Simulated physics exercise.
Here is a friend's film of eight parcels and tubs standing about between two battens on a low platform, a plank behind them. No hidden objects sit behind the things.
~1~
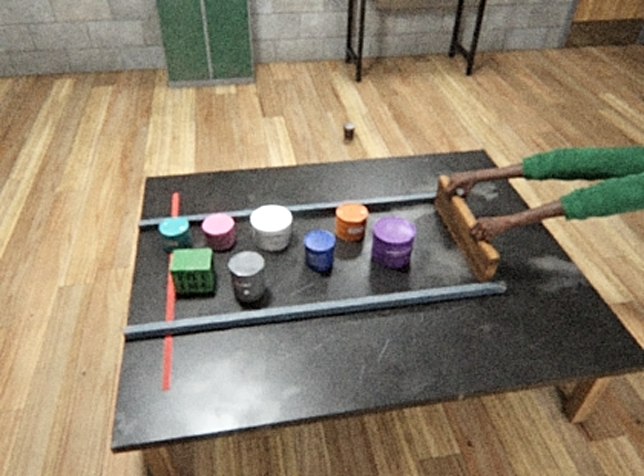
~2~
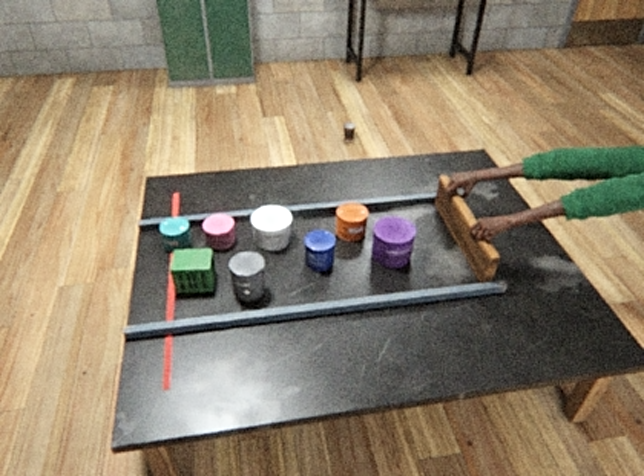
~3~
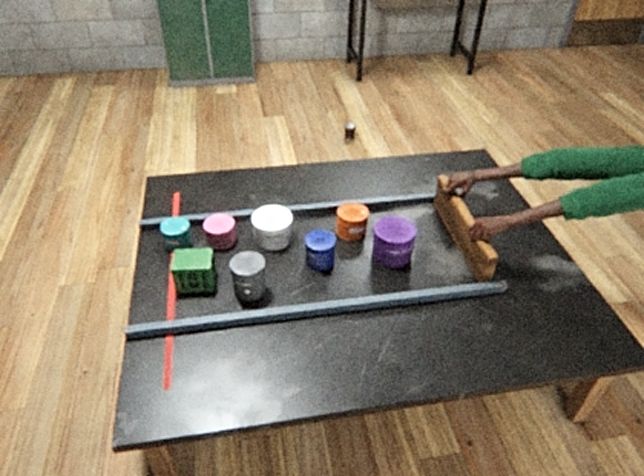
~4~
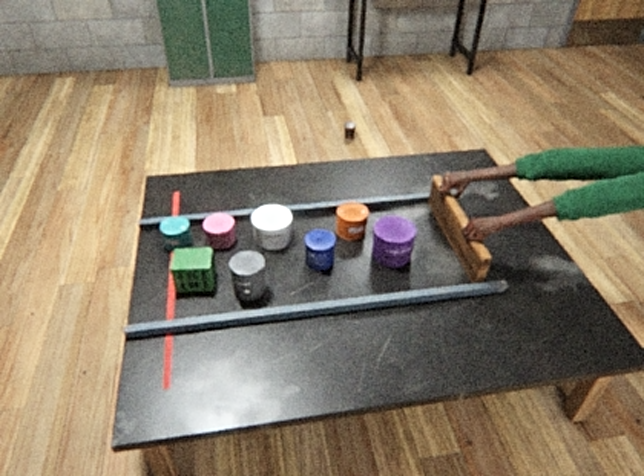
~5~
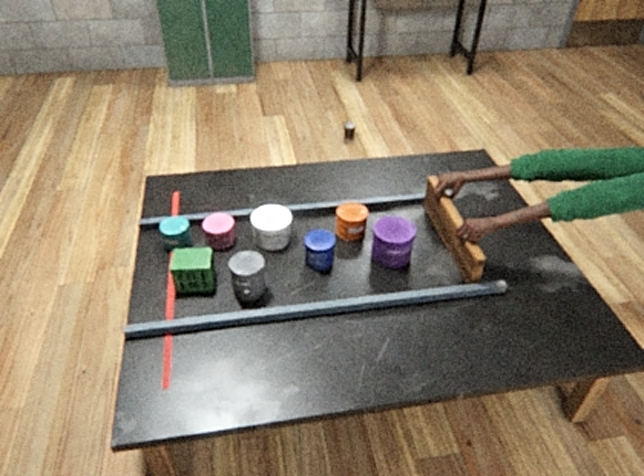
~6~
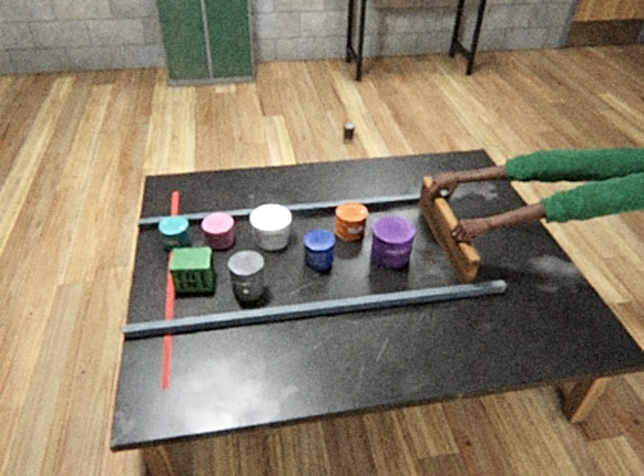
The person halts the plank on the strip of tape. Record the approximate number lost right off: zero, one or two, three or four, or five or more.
Number lost: Five or more.
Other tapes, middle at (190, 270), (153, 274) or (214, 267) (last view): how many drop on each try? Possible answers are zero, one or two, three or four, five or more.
In the order of the places given: Just one or two; five or more; 1 or 2.
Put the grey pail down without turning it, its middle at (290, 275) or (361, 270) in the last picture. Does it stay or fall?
Well, it remains the first time and remains the second time.
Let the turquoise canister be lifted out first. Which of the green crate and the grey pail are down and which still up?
Note: Green crate falls away / grey pail stays up top.
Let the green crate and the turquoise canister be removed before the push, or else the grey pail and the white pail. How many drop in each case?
Tally of falls: 3 for the first try, 4 for the second.
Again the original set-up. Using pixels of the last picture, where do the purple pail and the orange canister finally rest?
Same order as the question: First (146, 264), second (154, 241).
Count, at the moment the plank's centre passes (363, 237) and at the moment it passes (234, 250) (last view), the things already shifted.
That makes 3 at the first spot and 8 at the second.
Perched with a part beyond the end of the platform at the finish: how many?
1, I think.
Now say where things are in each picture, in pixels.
In the first picture, turquoise canister (176, 235); green crate (193, 271); pink pail (219, 233); plank (463, 227); tape (172, 273).
In the second picture, green crate (194, 271); orange canister (352, 222).
In the third picture, pink pail (220, 232); white pail (273, 228).
In the fourth picture, turquoise canister (176, 234); plank (456, 227).
In the fifth picture, green crate (194, 270); purple pail (393, 242).
In the sixth picture, turquoise canister (175, 234); green crate (193, 270); pink pail (219, 232); plank (446, 229); tape (171, 271).
Soon after, none off yet; turquoise canister at rest near (175, 234); green crate at rest near (193, 270); pink pail at rest near (219, 232).
After that, none off yet; turquoise canister at rest near (175, 234); green crate at rest near (193, 270); pink pail displaced a little near (206, 232).
And then, one off so far; turquoise canister on its way down near (117, 293); green crate displaced about its own width near (148, 282); pink pail displaced well along near (139, 234).
In the end, the number that fall off is five or more; gone, blue pail, white pail, pink pail, green crate and turquoise canister.
